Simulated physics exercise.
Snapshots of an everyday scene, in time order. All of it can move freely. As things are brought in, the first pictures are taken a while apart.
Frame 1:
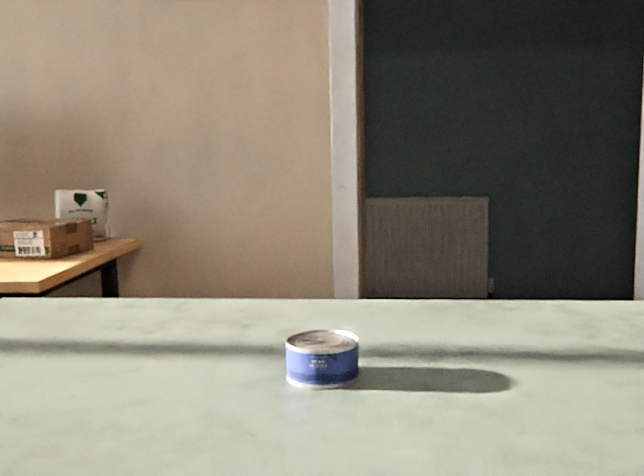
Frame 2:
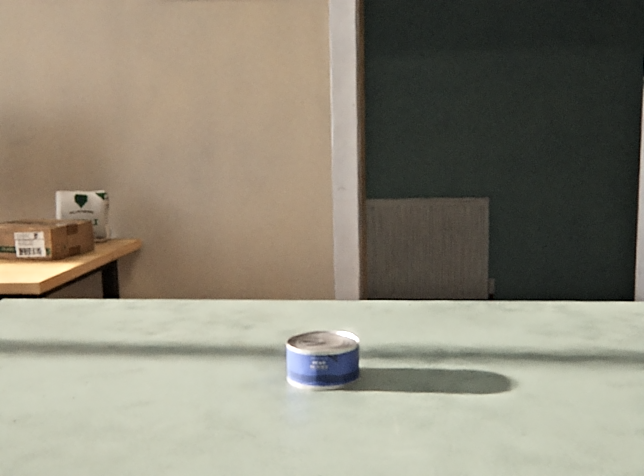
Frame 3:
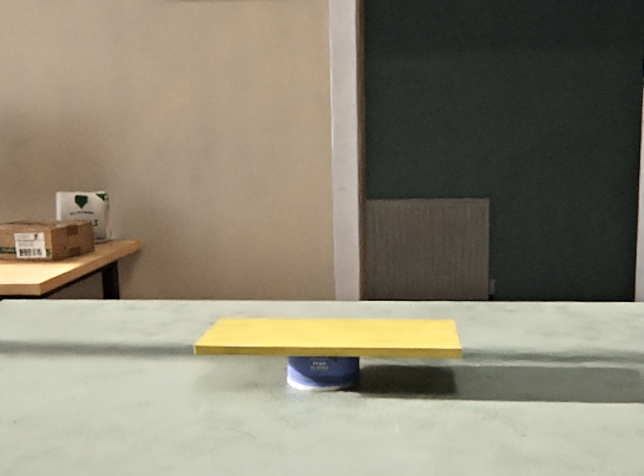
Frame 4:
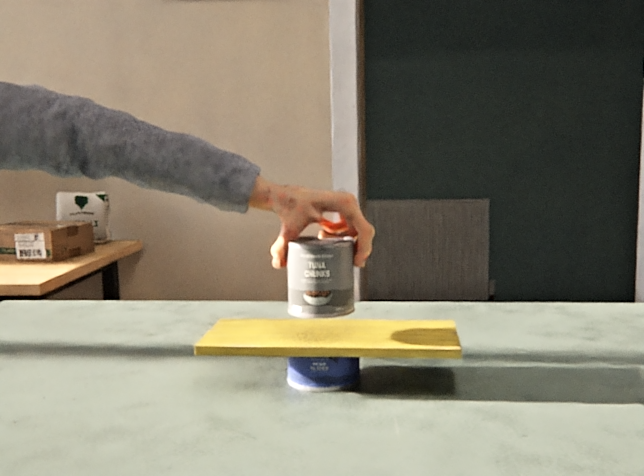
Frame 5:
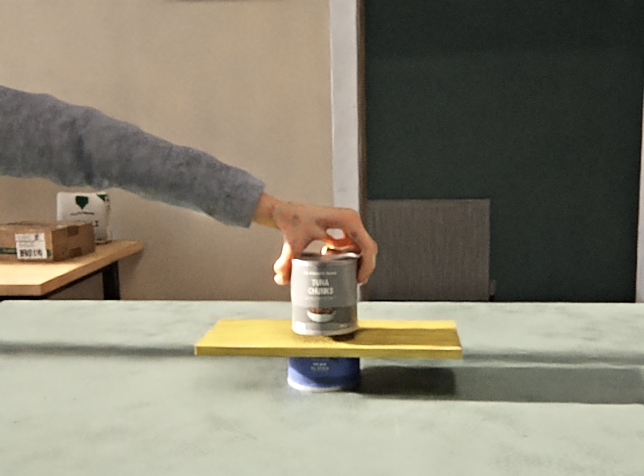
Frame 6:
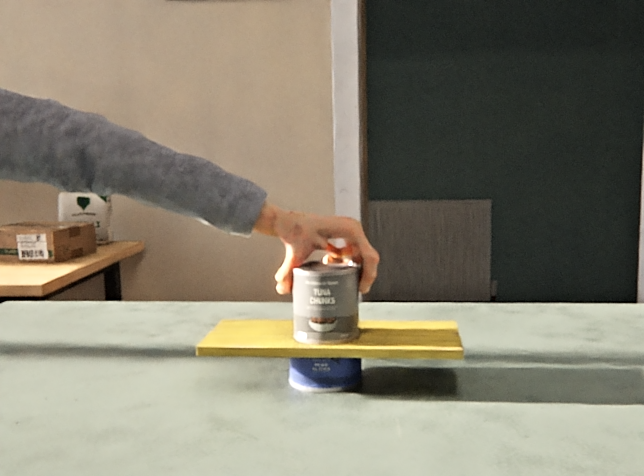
A yellow board appears on a blue tub, then a hand lowers a grey tin onto it.
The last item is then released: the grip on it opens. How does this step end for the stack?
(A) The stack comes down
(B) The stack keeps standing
Option B: The stack keeps standing.
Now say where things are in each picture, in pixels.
The last thing is not in view yet; blue tub (323, 358), in the first picture.
The last thing is not in view yet; blue tub (323, 359), in the second picture.
The last thing is not in view yet; blue tub (324, 360), in the third picture.
On its way; grey tin (321, 275); blue tub (324, 360), in the fourth picture.
On its way; grey tin (325, 292); blue tub (324, 361), in the fifth picture.
Set down, still held; grey tin (326, 301); blue tub (326, 361), in the sixth picture.
Then, 0.20 s later than the last frame, all is still.
Then, 0.70 s later than the last frame, grey tin resting near (326, 302).
When it is over, all 3 as before. End places, in pixels of the last picture, grey tin near (326, 302). The stack holds.
